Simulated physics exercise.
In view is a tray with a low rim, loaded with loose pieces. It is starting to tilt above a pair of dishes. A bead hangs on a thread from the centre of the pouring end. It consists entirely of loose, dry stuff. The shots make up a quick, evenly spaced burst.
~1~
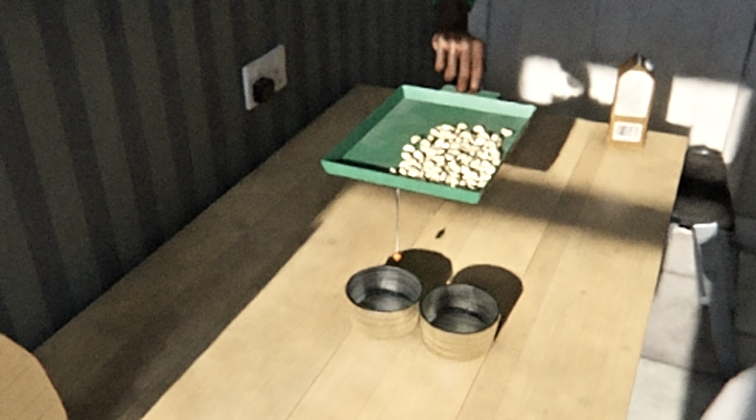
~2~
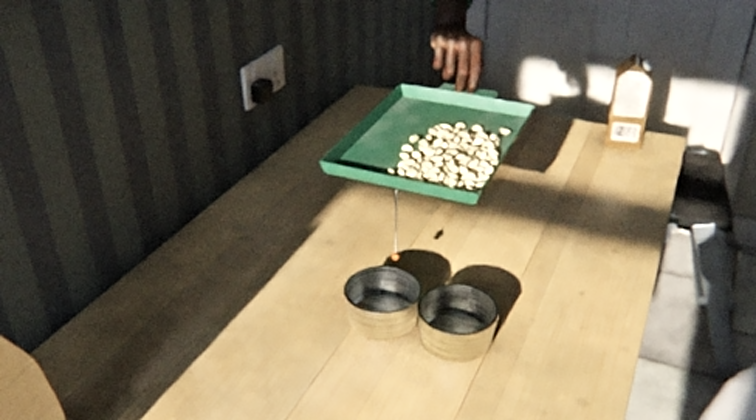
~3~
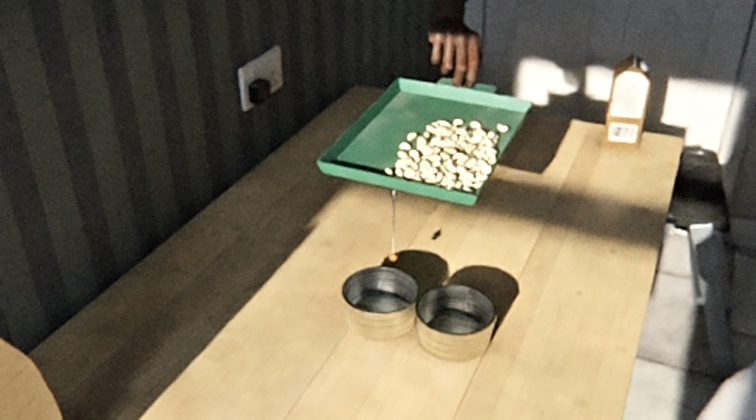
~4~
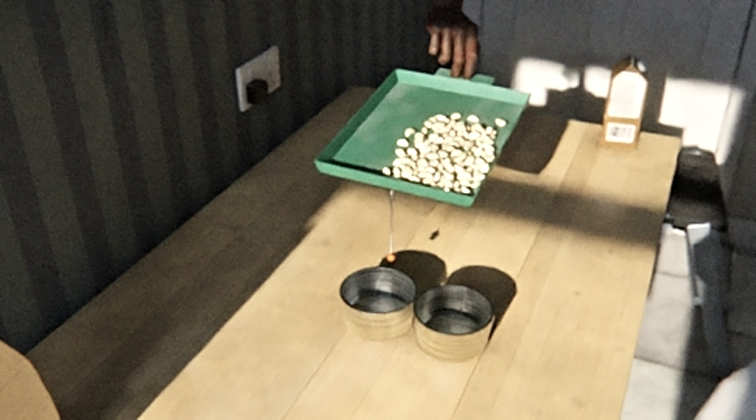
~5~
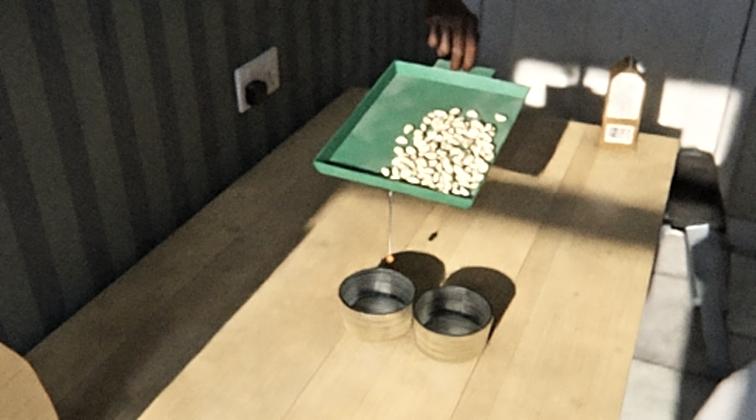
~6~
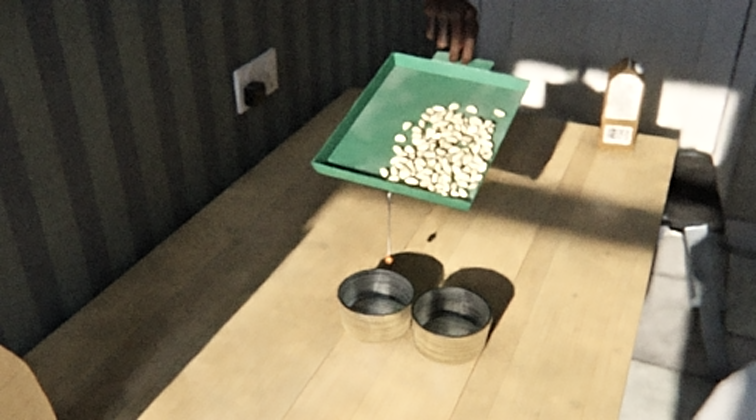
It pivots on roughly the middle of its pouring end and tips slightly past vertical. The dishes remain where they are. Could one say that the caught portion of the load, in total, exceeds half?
Yes, it exceeds half.
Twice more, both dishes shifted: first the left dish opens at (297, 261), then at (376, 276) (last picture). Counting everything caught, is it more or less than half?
Placing 1: A minority of it. Placing 2: A majority of it.
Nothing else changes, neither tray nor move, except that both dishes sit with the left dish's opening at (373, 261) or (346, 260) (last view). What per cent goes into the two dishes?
First try: Roughly 30 per cent; second try: Roughly 20 per cent.
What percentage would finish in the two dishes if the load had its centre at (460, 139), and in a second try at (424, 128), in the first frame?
Estimates in order: 90 percent, 80 percent.
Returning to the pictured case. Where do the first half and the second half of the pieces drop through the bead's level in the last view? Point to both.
(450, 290) for the early half, (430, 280) for the late half.
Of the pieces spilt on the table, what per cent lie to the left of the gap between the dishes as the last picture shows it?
I'd say some 30 in a hundred.
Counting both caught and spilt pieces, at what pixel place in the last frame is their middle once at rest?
It settles centred around (442, 331).
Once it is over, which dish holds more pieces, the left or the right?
The one to the right.
Soon, tray tipped steeply; all on the tray.
A while on, tray tipped right over; most on the tray; a small part in the right dish; a stray few in the left dish; a stray few outside both; a stray few in the air.
Towards the end, tray tipped past a quarter turn; about two thirds in the right dish; about a quarter in the left dish; a small part outside both.
Finally, tray tipped past a quarter turn; about two thirds in the right dish; about a quarter in the left dish; a small part outside both.
